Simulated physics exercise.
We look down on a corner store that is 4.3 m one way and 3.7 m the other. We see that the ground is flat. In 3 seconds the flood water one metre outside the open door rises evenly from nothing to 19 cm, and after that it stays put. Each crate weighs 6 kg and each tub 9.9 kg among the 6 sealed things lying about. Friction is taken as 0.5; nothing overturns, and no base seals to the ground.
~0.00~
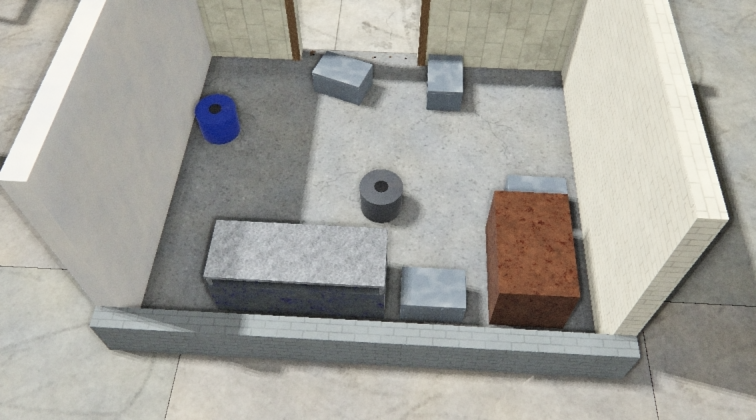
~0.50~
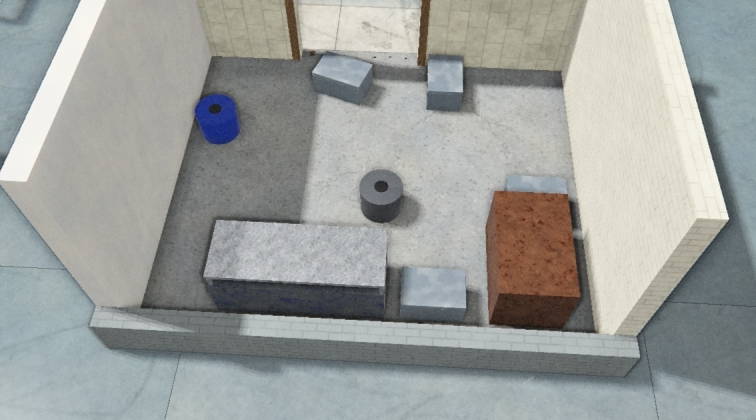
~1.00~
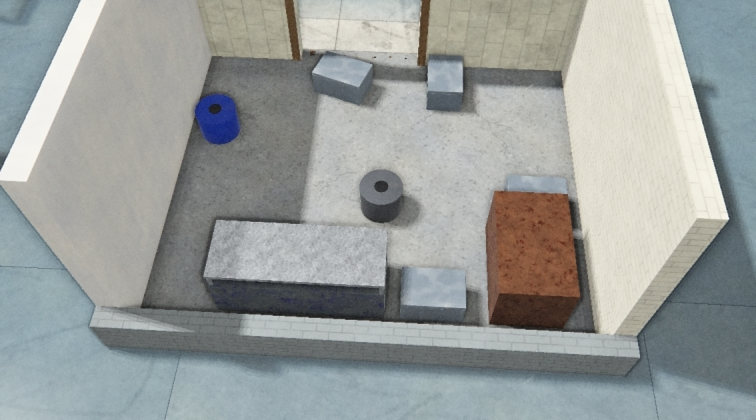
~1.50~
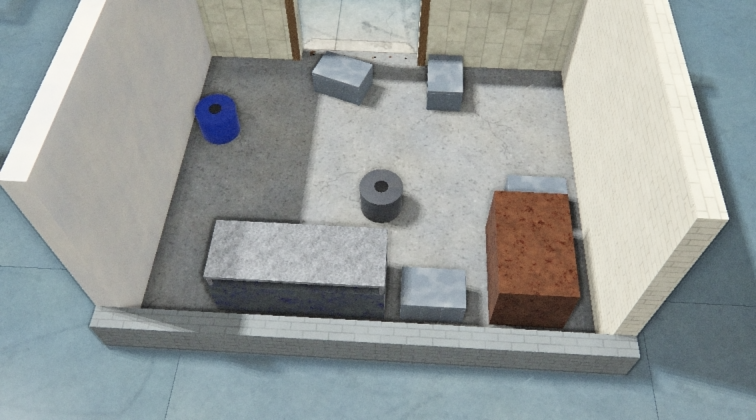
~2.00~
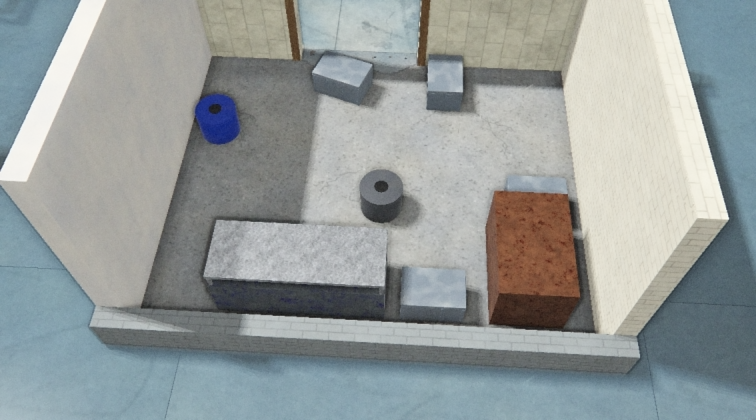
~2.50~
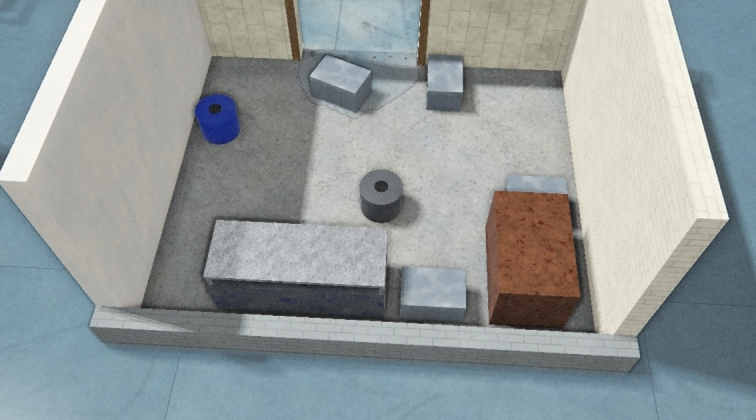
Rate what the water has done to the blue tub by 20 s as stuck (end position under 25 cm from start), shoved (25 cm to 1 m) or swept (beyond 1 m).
The blue tub is shoved.
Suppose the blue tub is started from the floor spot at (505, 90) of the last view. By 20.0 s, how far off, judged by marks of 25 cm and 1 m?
Well, it gets shoved far.
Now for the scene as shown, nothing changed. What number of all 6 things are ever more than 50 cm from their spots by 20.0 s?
The answer here is 5.
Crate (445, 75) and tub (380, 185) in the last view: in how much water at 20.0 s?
First about 14 cm, second about 20 cm.
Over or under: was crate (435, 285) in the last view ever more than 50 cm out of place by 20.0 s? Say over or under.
The shift stays smaller.
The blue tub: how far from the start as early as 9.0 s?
About 40 cm out of place.
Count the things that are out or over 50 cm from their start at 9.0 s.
The count is 3.
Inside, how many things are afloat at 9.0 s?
I get 4.
After 4.0 s the blue tub is near (215, 109), 0.0 m from its start, aground; 0 afloat.
After 9.0 s the blue tub is near (223, 80), 0.4 m from its start, aground; 4 afloat.
After 16.0 s the blue tub is near (254, 81), 0.5 m from its start, afloat; 6 afloat.
After 20.0 s the blue tub is near (228, 144), 0.6 m from its start, afloat; 6 afloat.
